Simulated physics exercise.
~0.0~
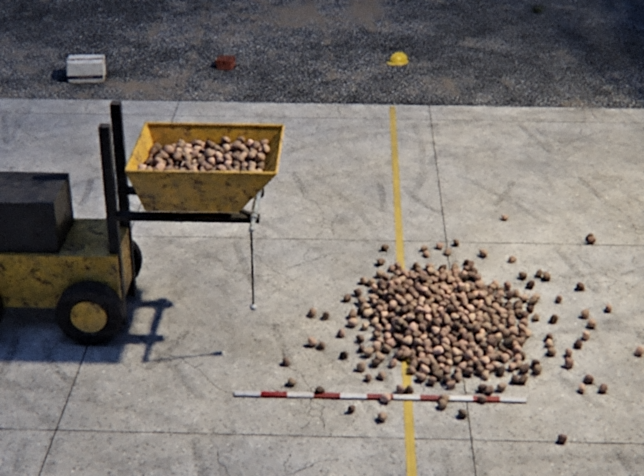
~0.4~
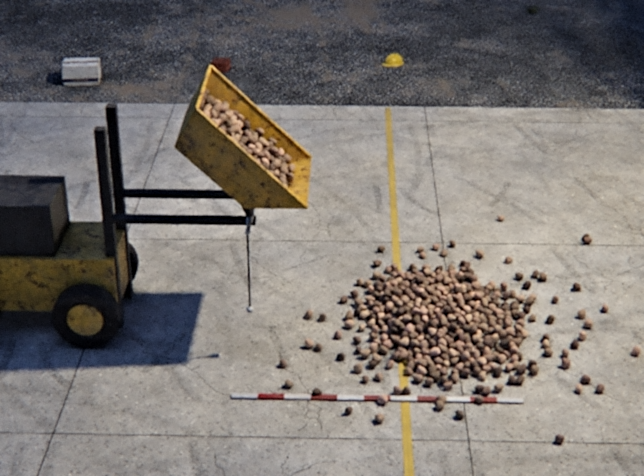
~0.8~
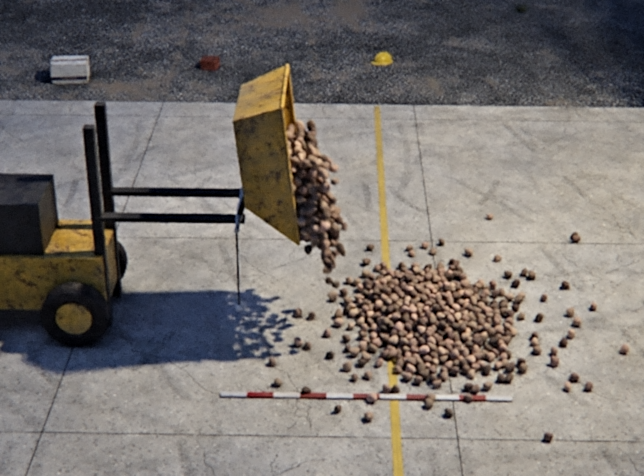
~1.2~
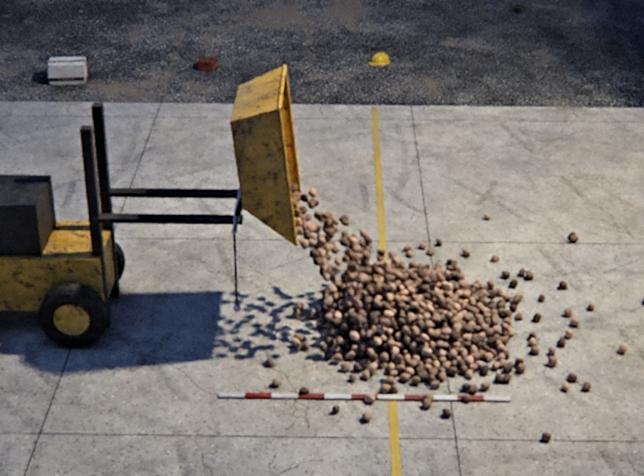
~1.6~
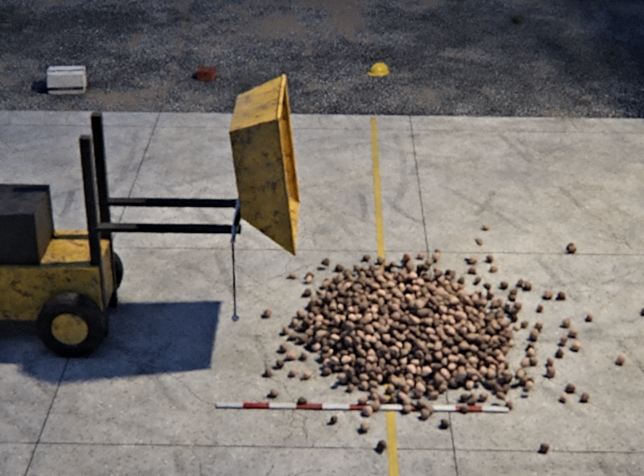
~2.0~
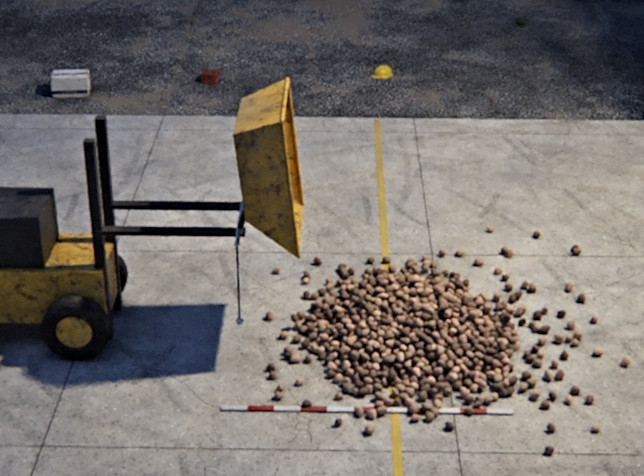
At the start, a yellow forklift on the left holds up a yellow skip full of brown, rounded stones, while a loose pile of similar stones already lies on the concrete to the right, across a painted yellow line. The skip tips steeply toward the right, its load still inside. It then swings almost upright, and the stones pour out over its lower edge toward the near side of the pile. The last of them tumble down and merge with the heap, which spreads wider to the left. At the end, the empty skip stays tipped beside one larger, settled pile straddling the line.
